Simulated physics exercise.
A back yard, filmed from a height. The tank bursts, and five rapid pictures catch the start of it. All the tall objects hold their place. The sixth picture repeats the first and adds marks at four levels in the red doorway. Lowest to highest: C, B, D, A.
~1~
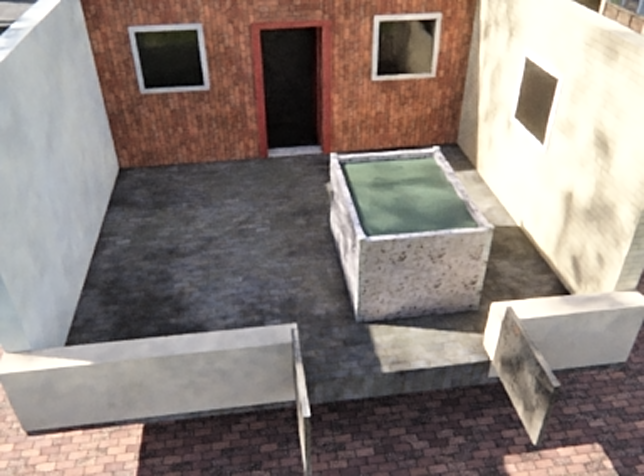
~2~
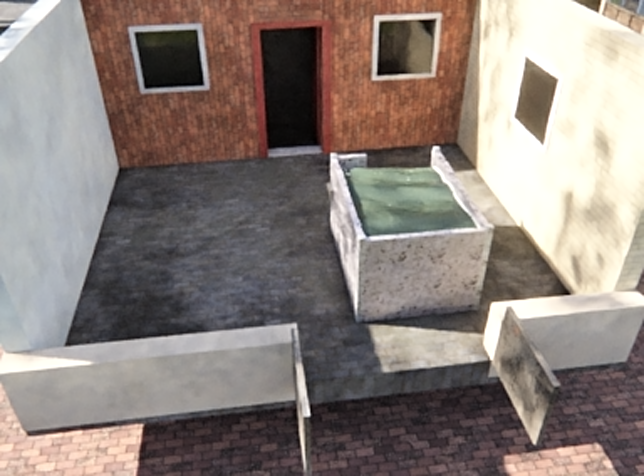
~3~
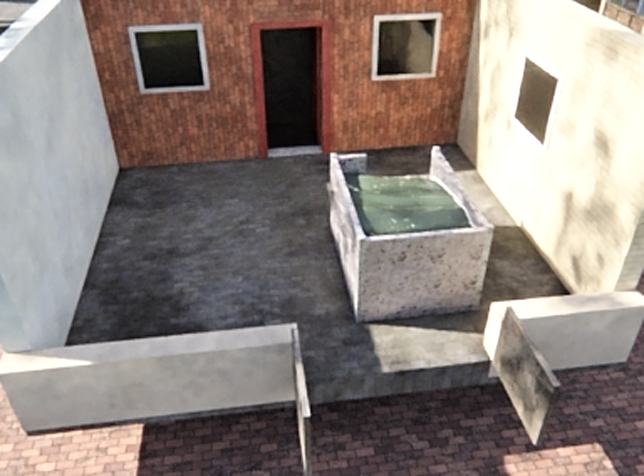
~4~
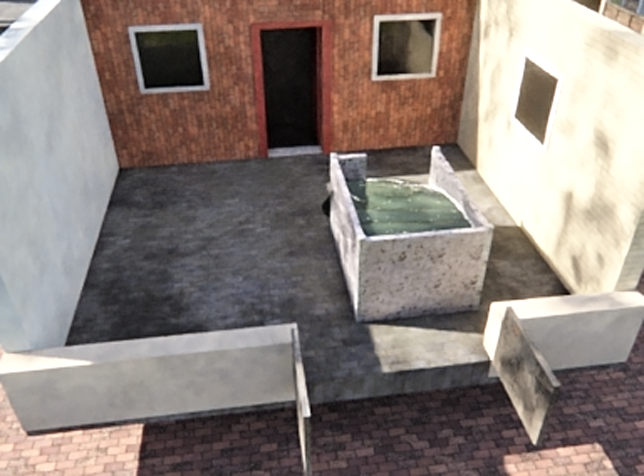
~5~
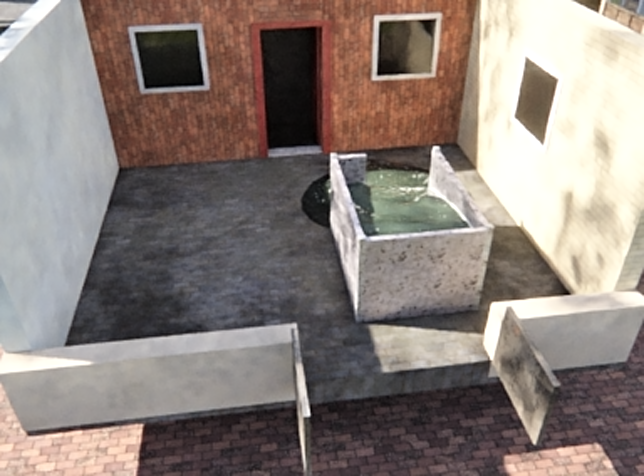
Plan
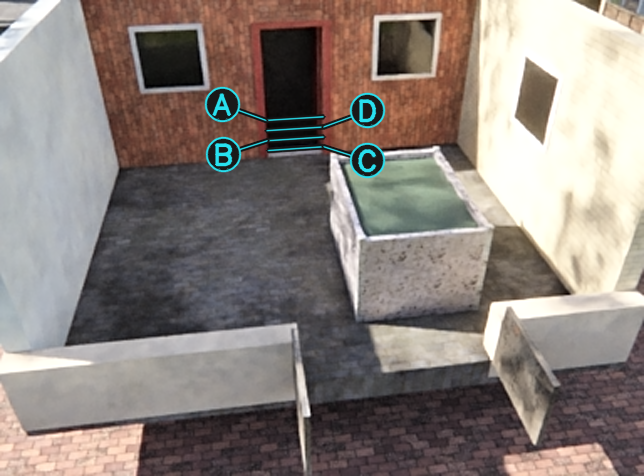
We see a walled back yard with a stone tank of green water near a red doorway; the tank's far side opens, the water inside sinks and ripples, and a dark wet patch spreads over the paving behind and left.
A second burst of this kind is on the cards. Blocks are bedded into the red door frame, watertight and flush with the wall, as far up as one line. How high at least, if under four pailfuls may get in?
Choose B.
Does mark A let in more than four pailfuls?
No.
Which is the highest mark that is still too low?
It is C.
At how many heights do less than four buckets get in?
Three of the four.
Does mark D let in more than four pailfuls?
No, that is safe.
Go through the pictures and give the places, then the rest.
Water in the tank at rest, its middle at (403, 195); foot of the red doorway at (296, 155); open gate at (396, 309).
Water covers 1 % of the ground, its front hidden from here.
Water covers 3 % of the ground, its front hidden from here.
Water covers 7 % of the ground, its front hidden from here.
Water covers 14 % of the ground and shows as far out as (377, 161).
On the marked copy, A at (294, 118); B at (295, 138); C at (296, 148); D at (295, 128); from the bottom up C, B, D, A.
With A, nothing gets over.
With B, a bucket or two gets in.
With C, about 14 bucketfuls get in.
With D, nothing gets over.
